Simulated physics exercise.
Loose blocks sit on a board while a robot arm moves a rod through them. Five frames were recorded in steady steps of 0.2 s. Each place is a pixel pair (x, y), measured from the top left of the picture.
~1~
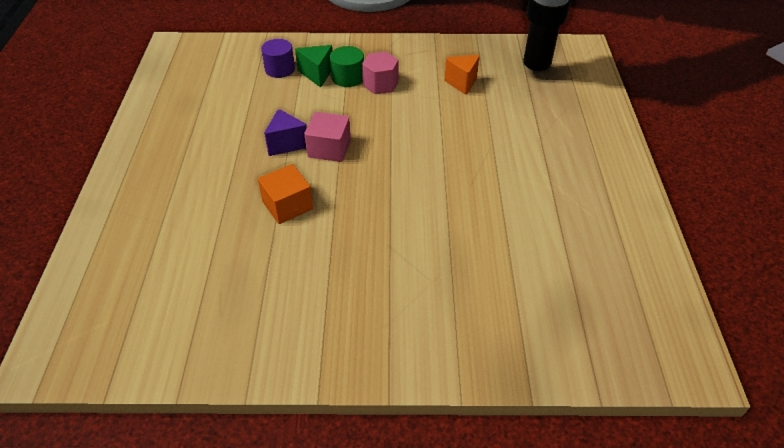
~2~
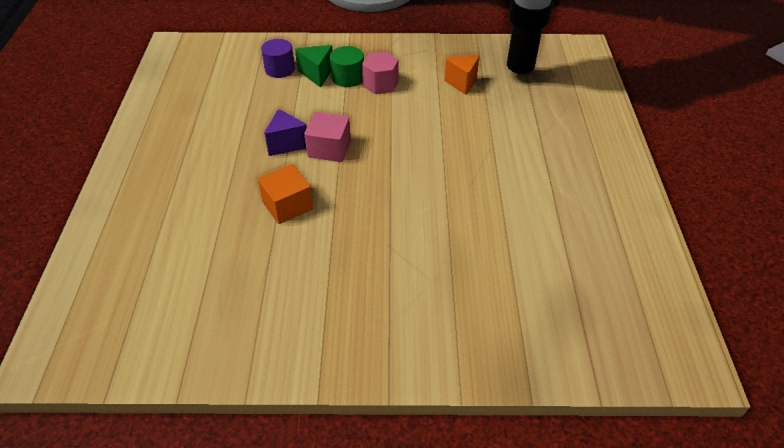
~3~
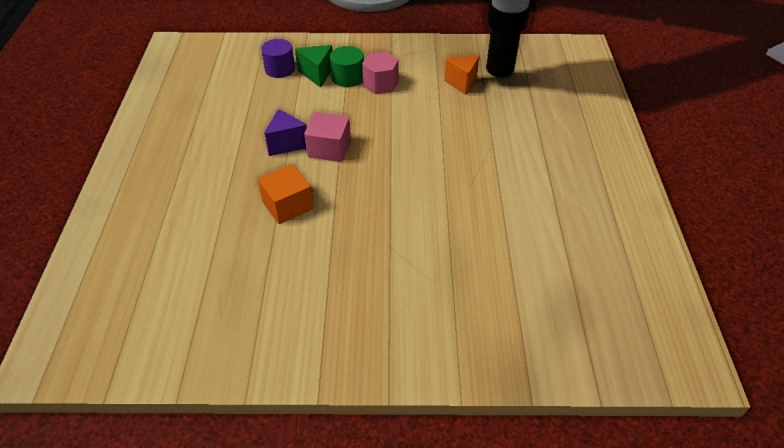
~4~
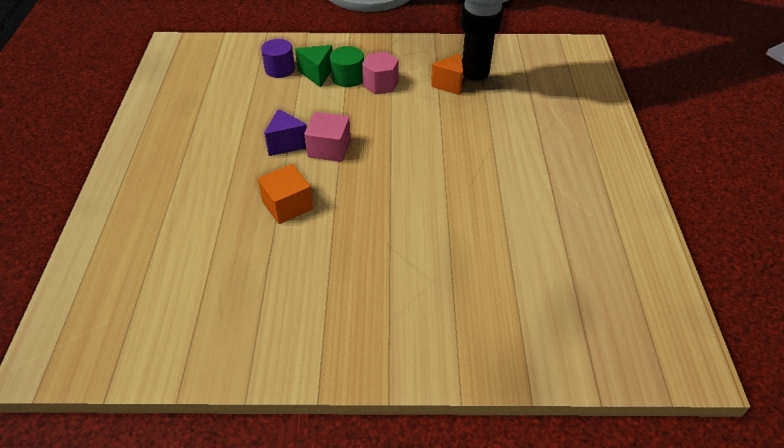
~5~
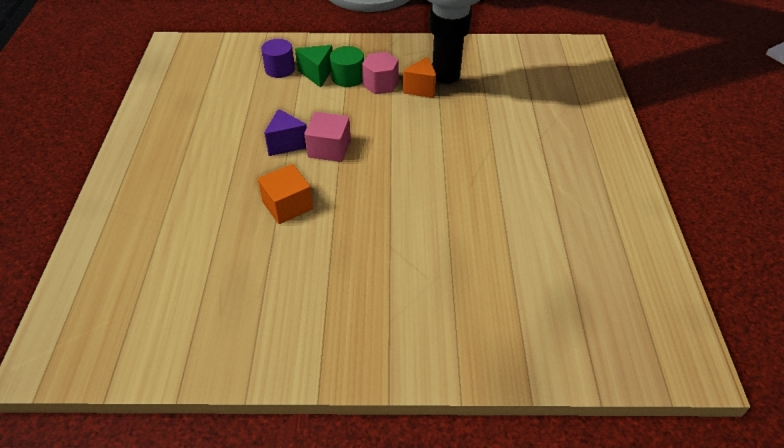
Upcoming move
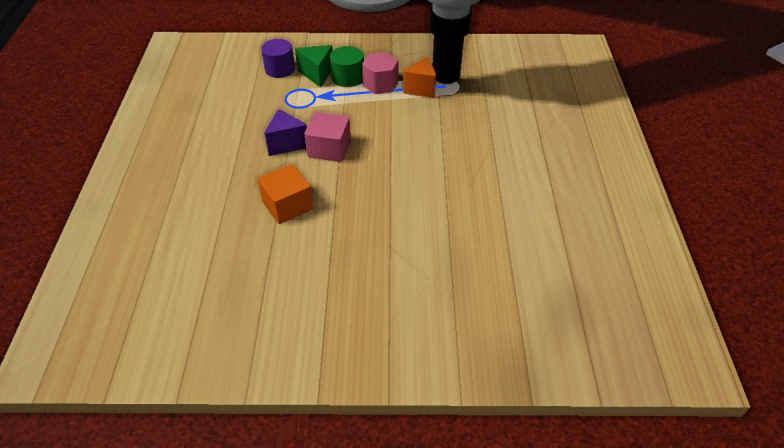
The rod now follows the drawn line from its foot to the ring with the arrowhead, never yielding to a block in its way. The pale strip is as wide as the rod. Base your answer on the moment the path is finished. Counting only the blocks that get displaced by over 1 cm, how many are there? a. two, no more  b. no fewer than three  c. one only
My pick is b.
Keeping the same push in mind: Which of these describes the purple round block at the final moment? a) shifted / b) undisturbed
Answer: A.
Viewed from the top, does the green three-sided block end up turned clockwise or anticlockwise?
The answer is counter-clockwise.
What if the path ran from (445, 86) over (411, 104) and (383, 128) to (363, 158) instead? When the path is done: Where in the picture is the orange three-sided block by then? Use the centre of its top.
It is at (379, 80).
Path on the board, from (445, 86) directly to (300, 99).
On the path given first. One third of the way, rod at (397, 81); purple round block at (273, 46); green three-sided block at (309, 50), turned 20° anticlockwise; green round block at (338, 52); pink hexagon at (365, 62), turned 20° clockwise; orange three-sided block at (379, 80), turned 20° anticlockwise.
Two thirds of the way, rod at (348, 85); purple round block at (262, 45); green three-sided block at (295, 47), turned 40° anticlockwise; green round block at (324, 40); pink hexagon at (326, 58), turned 75° clockwise; orange three-sided block at (362, 86), turned 85° anticlockwise.
At the end, rod at (299, 89); purple round block at (262, 45); green three-sided block at (291, 44), turned 65° anticlockwise; green round block at (325, 38); pink hexagon at (312, 56), turned 120° clockwise; orange three-sided block at (362, 86), turned 85° anticlockwise.
